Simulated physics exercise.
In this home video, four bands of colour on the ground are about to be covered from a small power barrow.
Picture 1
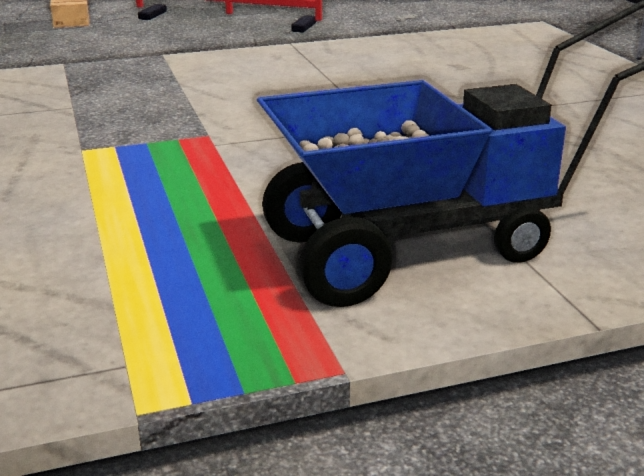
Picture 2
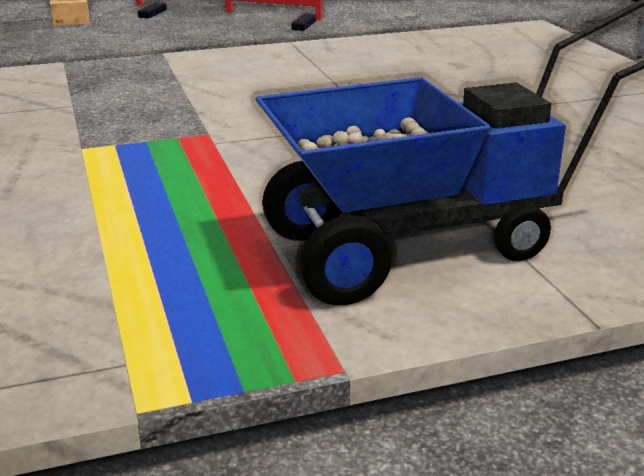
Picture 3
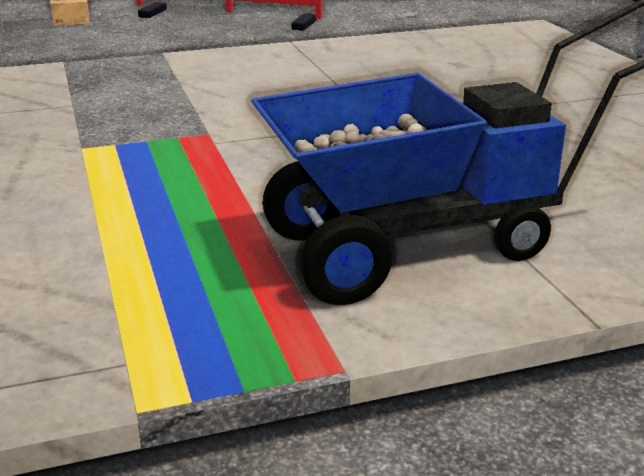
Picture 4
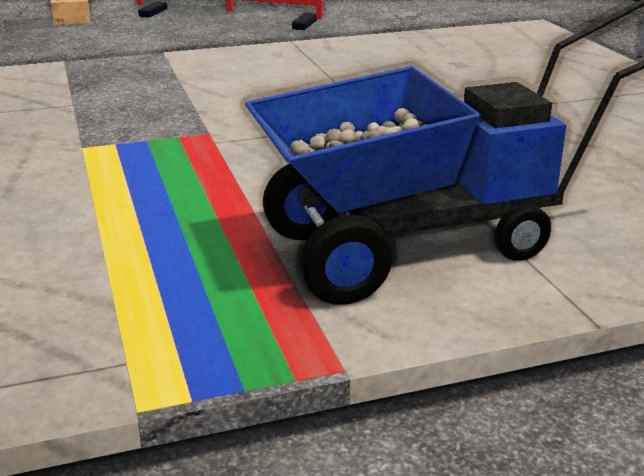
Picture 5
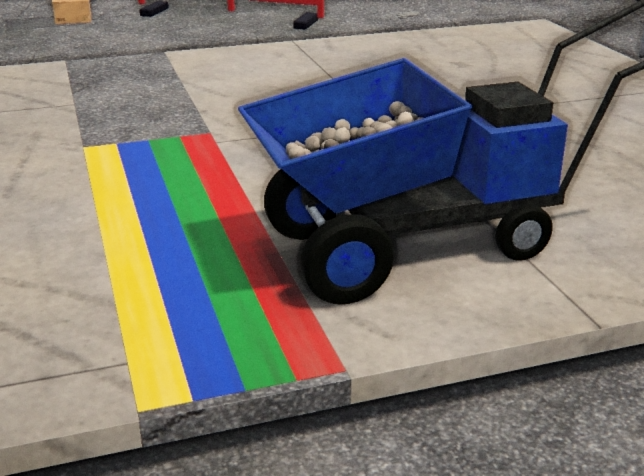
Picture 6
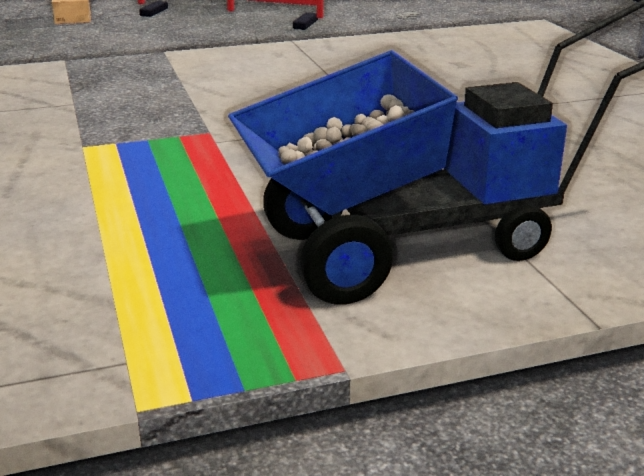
The clip opens on a blue power barrow holding pale, rounded stones, its skip level beside yellow, blue, green and red strips on the ground. The skip begins to tilt slightly toward the left, then leans more clearly, its front lip lowering and rear rising while the wheels stay still.
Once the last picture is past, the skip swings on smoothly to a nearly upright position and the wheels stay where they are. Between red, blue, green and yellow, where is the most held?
On blue.
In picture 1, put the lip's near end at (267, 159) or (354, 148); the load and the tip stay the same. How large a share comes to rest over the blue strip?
About 10 per cent for the first spot and about 20 per cent for the second.
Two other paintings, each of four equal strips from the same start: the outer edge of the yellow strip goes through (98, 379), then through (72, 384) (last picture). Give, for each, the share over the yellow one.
The first gives around 10 per cent, the second around 10 per cent.
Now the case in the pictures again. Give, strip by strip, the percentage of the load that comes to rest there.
Red strip about 0 per cent, green strip about 5 per cent, blue strip about 40 per cent, yellow strip about 15 per cent.
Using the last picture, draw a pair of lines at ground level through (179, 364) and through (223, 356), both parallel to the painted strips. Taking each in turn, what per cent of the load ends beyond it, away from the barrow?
In order: Near 20 %, then 60 %.
Soon after the last picture, skip tipped steeply; all in the skip.
A little later, skip tipped right over; nearly all in the skip; a stray few over the blue strip.
Later still, skip tipped right over; about two thirds in the skip; about a quarter over the blue strip; a small part over the yellow strip; a stray few off the paint.
At rest, skip tipped right over; about a third in the skip; none over the red strip; a stray few over the green strip; about a third over the blue strip; about a quarter over the yellow strip; a small part off the paint.
